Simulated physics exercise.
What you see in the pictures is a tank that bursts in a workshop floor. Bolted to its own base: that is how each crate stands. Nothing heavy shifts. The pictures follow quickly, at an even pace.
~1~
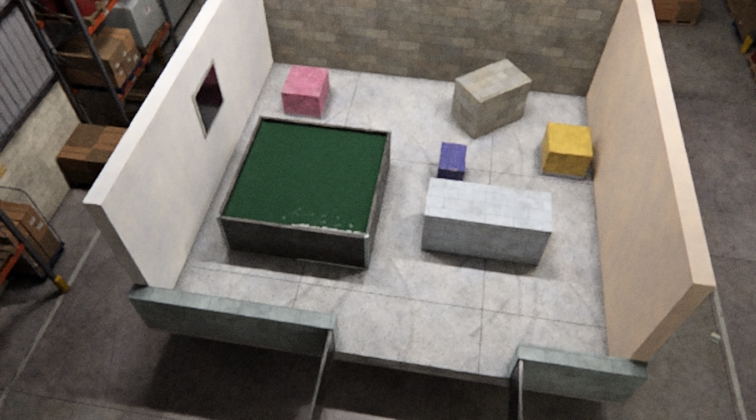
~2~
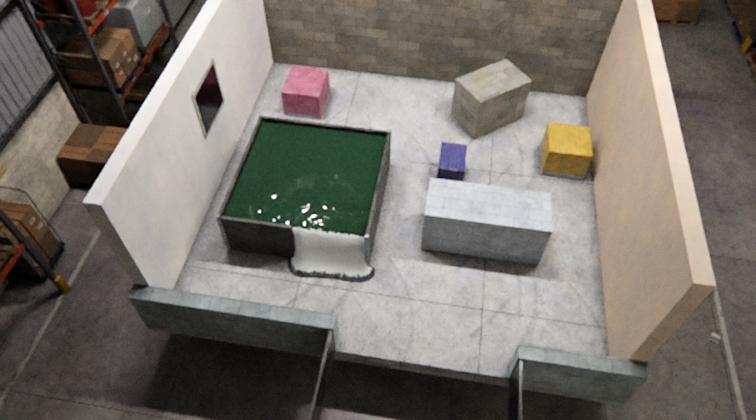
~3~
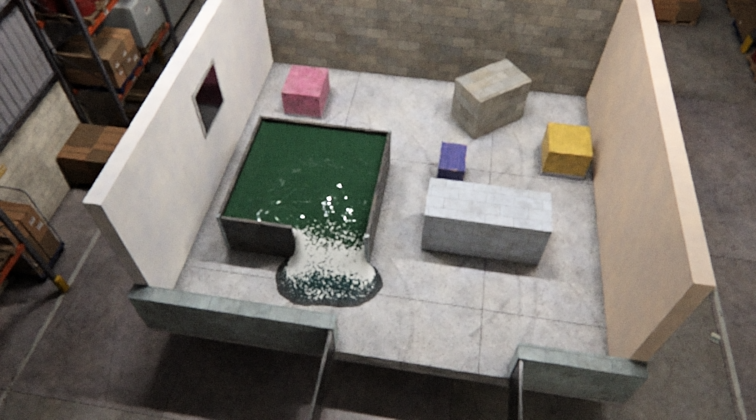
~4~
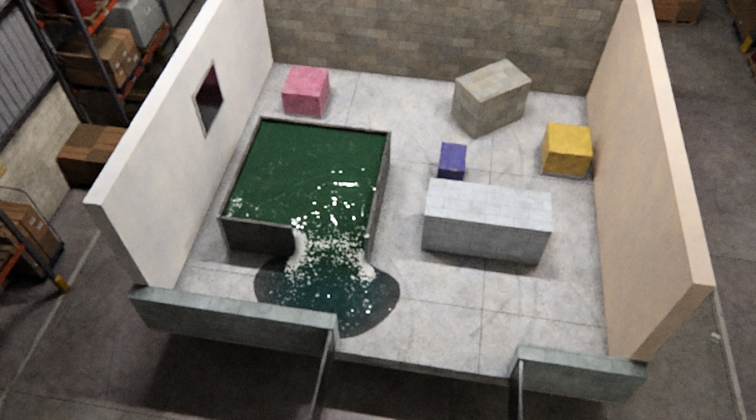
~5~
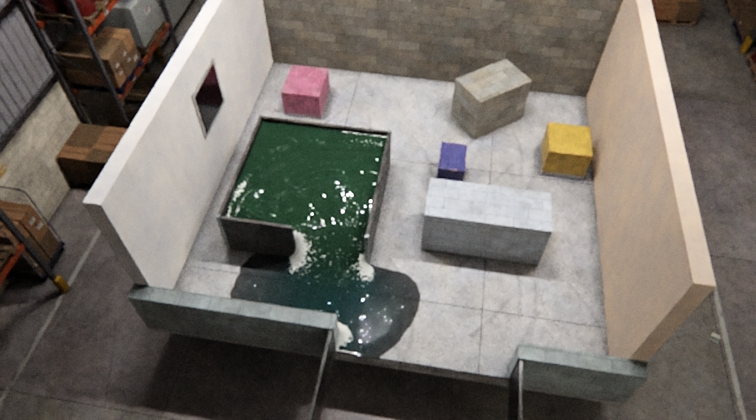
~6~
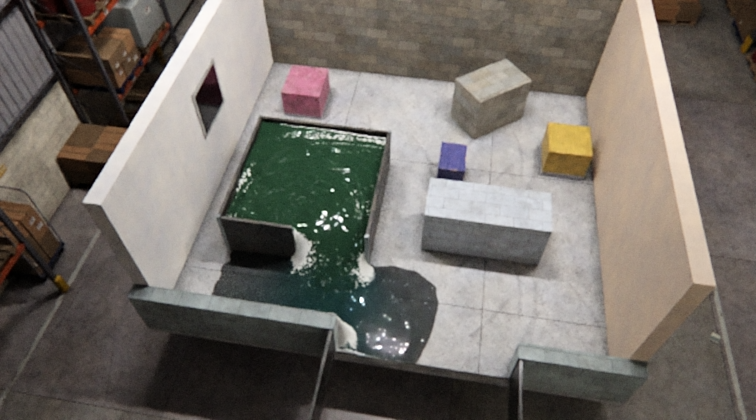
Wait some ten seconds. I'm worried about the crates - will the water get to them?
At the end, the yellow crate has a tall enough plinth. The pink crate has too short a plinth. The blue crate has too short a plinth.
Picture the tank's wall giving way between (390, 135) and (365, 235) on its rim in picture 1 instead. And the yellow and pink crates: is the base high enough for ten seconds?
First the yellow crate: It is hit; then the pink crate: It is hit.
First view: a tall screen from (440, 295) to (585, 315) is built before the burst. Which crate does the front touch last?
Answer: The crate marked blue.
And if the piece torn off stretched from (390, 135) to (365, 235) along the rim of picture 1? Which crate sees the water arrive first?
That would be the blue-painted one.
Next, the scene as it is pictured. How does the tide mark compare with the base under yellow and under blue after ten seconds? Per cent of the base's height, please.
Roughly 80 per cent, then 150 per cent.
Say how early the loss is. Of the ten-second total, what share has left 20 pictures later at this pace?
Somewhere around 55 per cent, I'd say.
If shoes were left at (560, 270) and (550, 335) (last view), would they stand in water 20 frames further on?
Clear, then swamped.
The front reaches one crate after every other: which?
Pick: The blue one.
A moment on, water covers 15 % of the floor; the yellow crate not reached, the pink crate not reached, the blue crate not reached.
Next, water covers 25 % of the floor; the yellow crate not reached, the pink crate not reached, the blue crate not reached.
Then, water covers 35 % of the floor; the yellow crate not reached, the pink crate water round its plinth, the blue crate not reached.
Later, water covers 65 % of the floor; the yellow crate water round its plinth, the pink crate water round its plinth, the blue crate not reached.
In the end, water covers 95 % of the floor; the yellow crate stayed above the water, the pink crate was topped, the blue crate was topped.
